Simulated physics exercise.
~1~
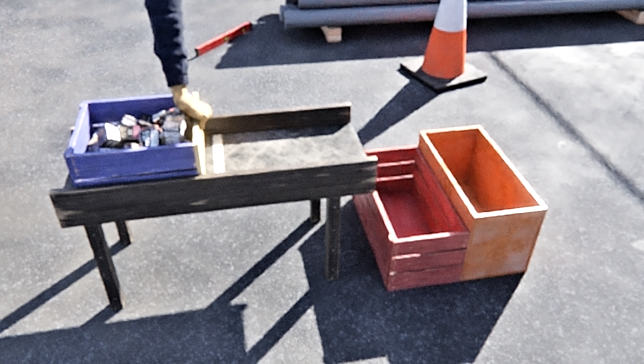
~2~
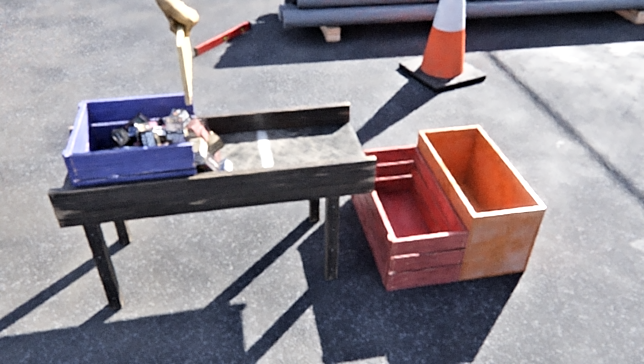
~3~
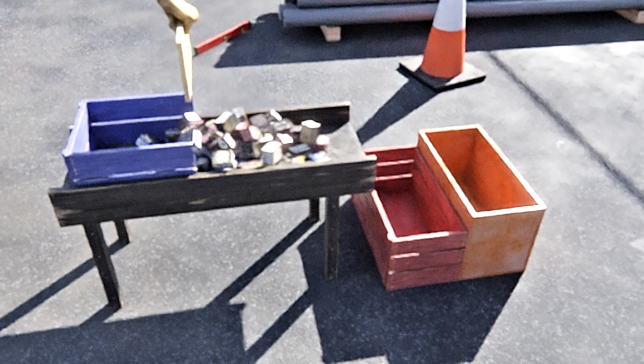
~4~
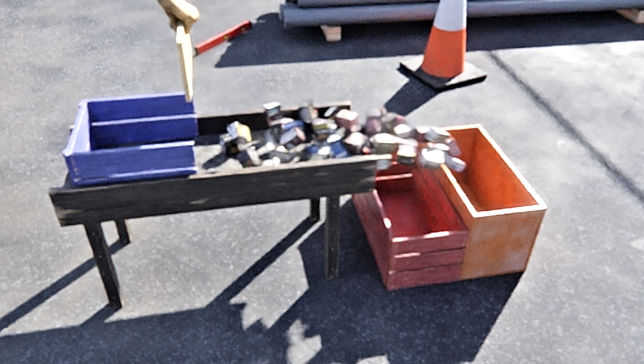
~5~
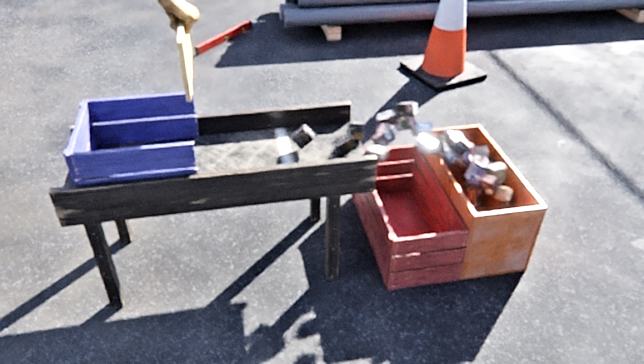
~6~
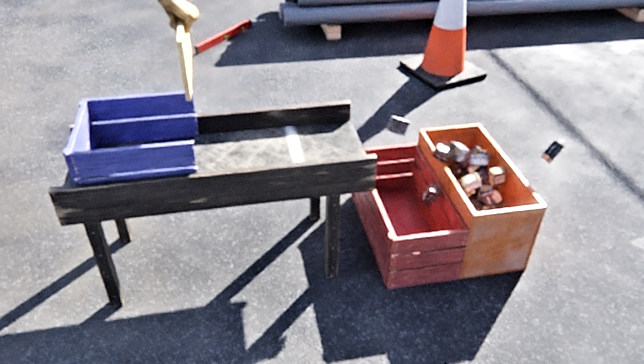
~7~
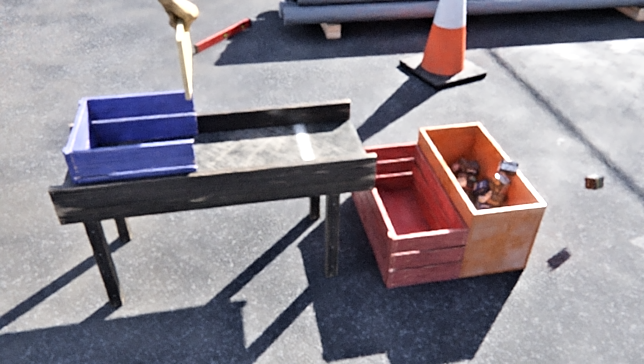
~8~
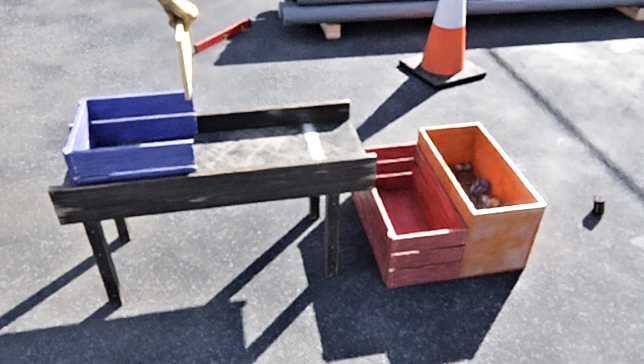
On sunlit asphalt, a dark, low table-like conveyor holds a blue crate full of small blocks, with a red box and an orange tub beyond its right end. A hand lifts a wooden gate at the crate's side, and the blocks begin to slide out. They spread along the belt to the right in a loose, tumbling crowd, then fly off the end. Most drop into the orange tub, while a stray falls into the red box and another sails past. The blue crate is left empty, with blocks lying in the orange tub and one on the ground beyond it.
